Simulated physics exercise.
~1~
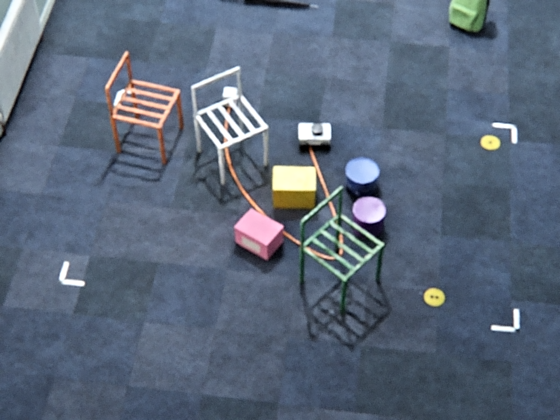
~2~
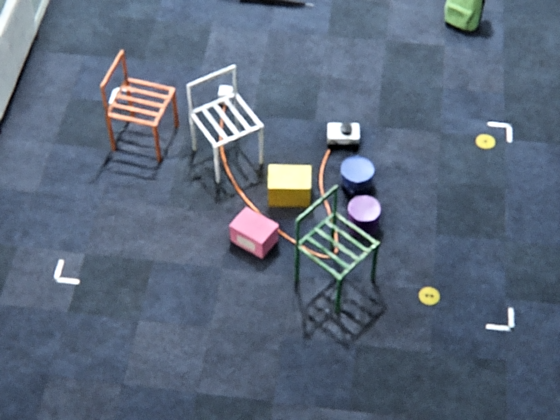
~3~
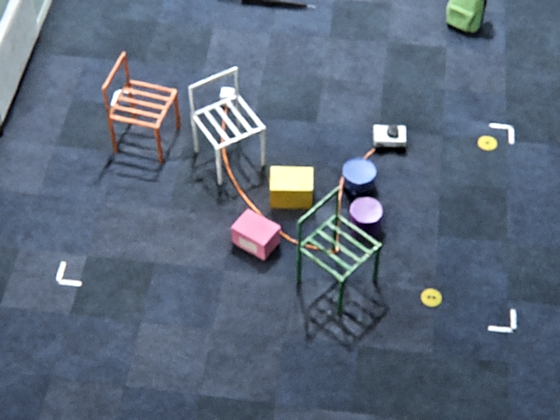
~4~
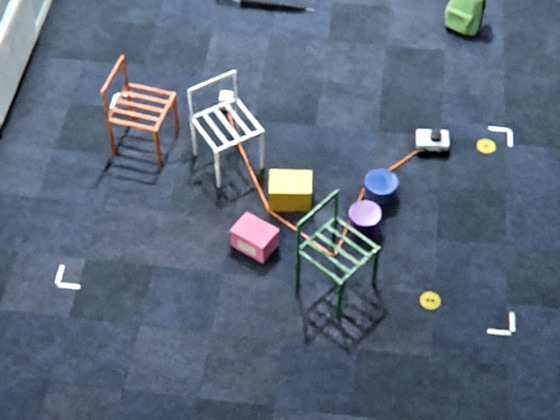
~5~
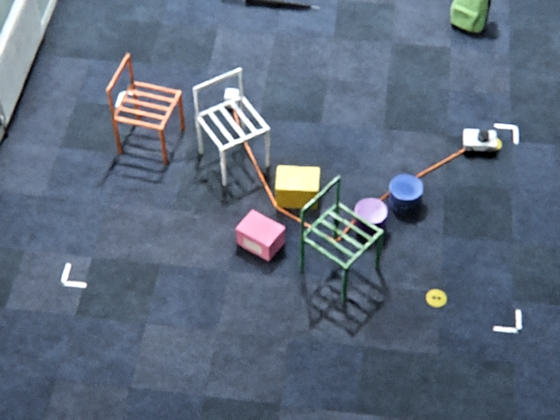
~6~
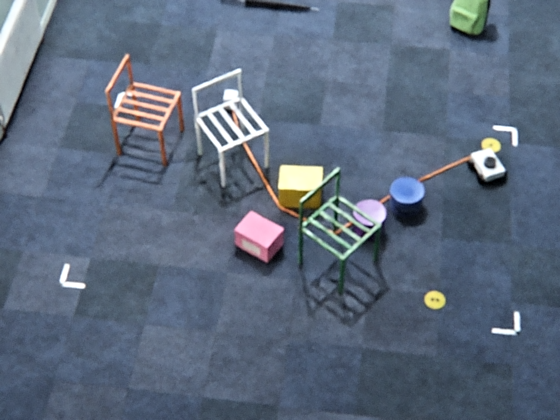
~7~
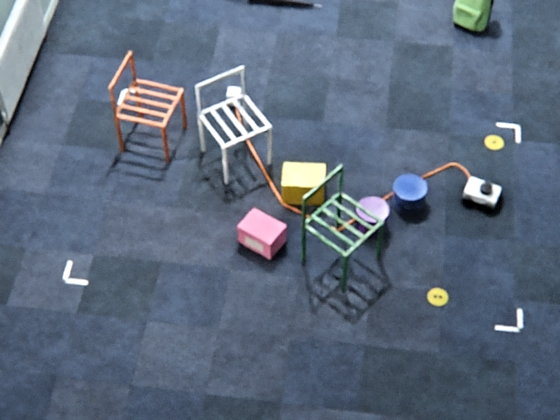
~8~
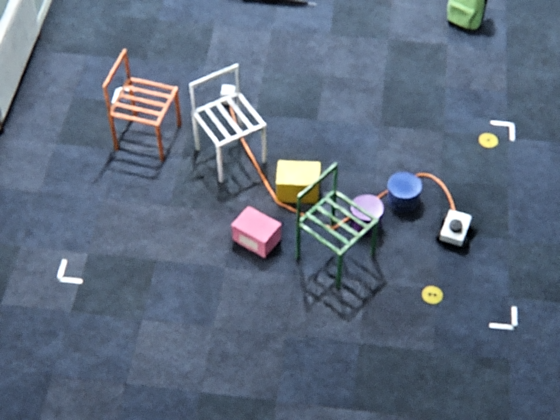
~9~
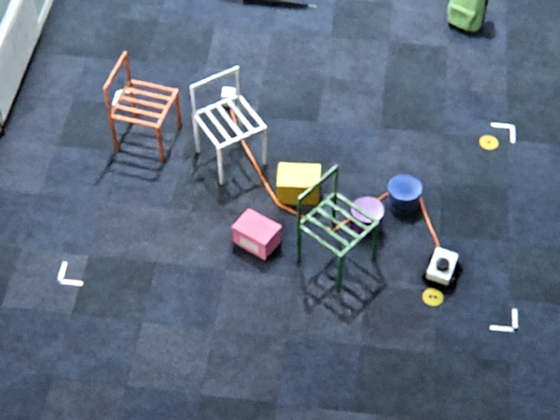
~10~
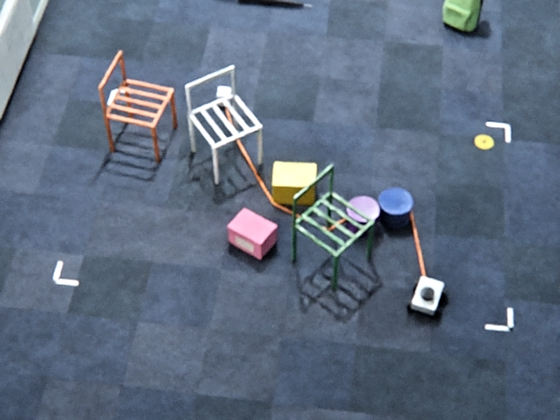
A small white cart trails an orange cord right, then down, shifting the blue bucket.
